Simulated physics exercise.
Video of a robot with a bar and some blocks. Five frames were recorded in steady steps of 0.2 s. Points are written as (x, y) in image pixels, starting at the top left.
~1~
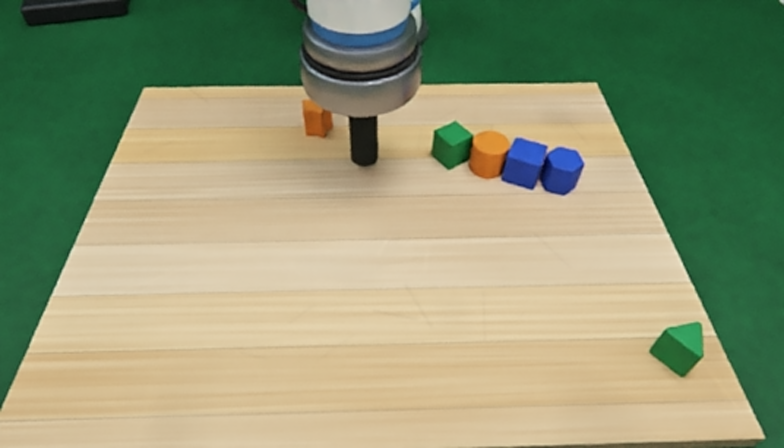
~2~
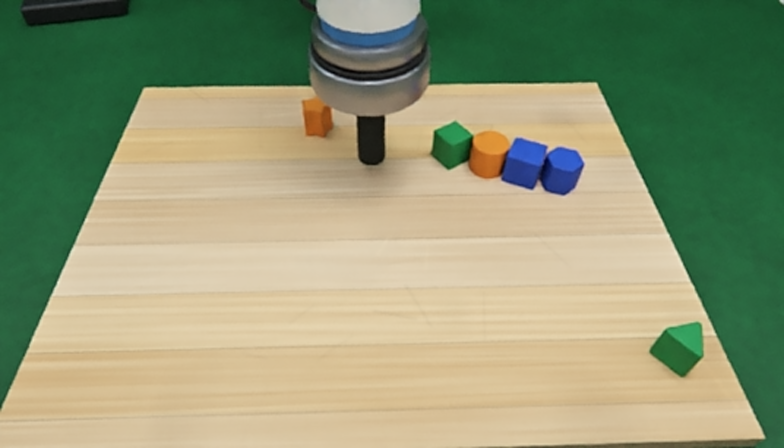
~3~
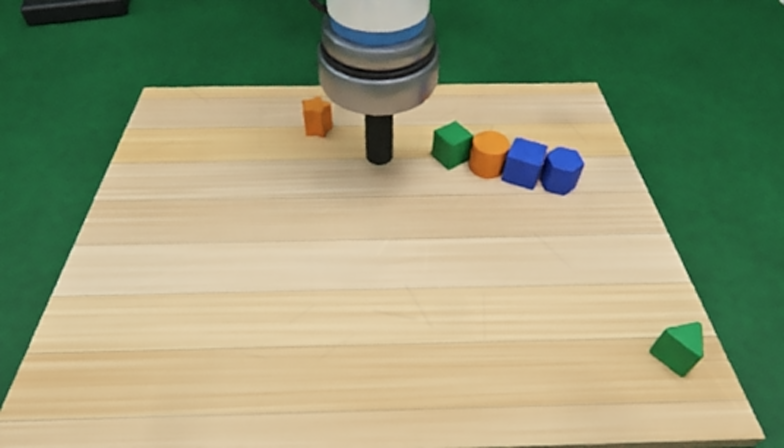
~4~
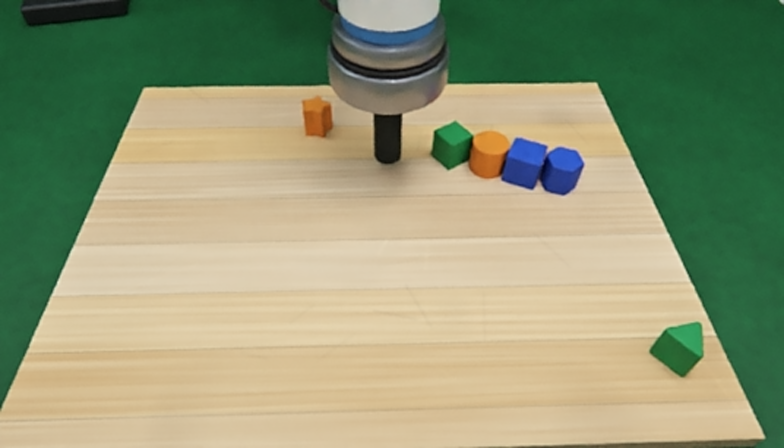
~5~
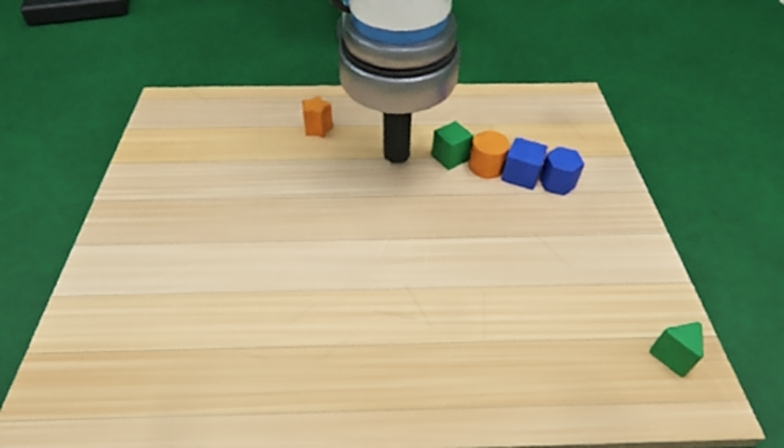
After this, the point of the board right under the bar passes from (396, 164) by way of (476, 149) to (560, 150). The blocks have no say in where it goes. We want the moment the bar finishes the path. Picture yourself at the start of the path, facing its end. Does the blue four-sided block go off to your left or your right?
Measured against the direction from start to end, the blue four-sided block shifts toward the right-hand side.
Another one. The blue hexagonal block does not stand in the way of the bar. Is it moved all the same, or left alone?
The blue hexagonal block will not stay where it is.
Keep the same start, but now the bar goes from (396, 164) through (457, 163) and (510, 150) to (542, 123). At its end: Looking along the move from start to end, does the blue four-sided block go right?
Yes, that is how it ends up.
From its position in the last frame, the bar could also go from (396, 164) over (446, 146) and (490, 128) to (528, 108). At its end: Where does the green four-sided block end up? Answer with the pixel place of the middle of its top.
Its top middle will sit at (514, 117).
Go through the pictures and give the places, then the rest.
The first frame shows bar tip at (365, 158); block tops, green four-sided block at (454, 132); orange round block at (492, 141); blue four-sided block at (528, 150); blue hexagonal block at (566, 158).
The second frame shows bar at (372, 157); blocks unchanged.
The third frame shows bar at (379, 156); blocks unchanged.
The fourth frame shows bar at (388, 156); blocks unchanged.
The fifth frame shows bar at (397, 155); green four-sided block at (454, 132); orange round block at (492, 141); blue four-sided block at (528, 150); blue hexagonal block at (566, 158).
The first path, step by step. One third of the way, bar at (451, 143); green four-sided block at (479, 121), turned 15° clockwise; orange round block at (496, 141); blue four-sided block at (531, 152).
Two thirds of the way, bar at (507, 140); green four-sided block at (527, 111), turned 25° anticlockwise; orange round block at (506, 144); blue four-sided block at (542, 160), turned 15° anticlockwise; blue hexagonal block at (579, 162), turned 15° anticlockwise.
At the end, bar at (563, 141); green four-sided block at (537, 107), turned 50° anticlockwise; orange round block at (506, 144); blue four-sided block at (542, 160), turned 15° anticlockwise; blue hexagonal block at (579, 162), turned 15° anticlockwise.
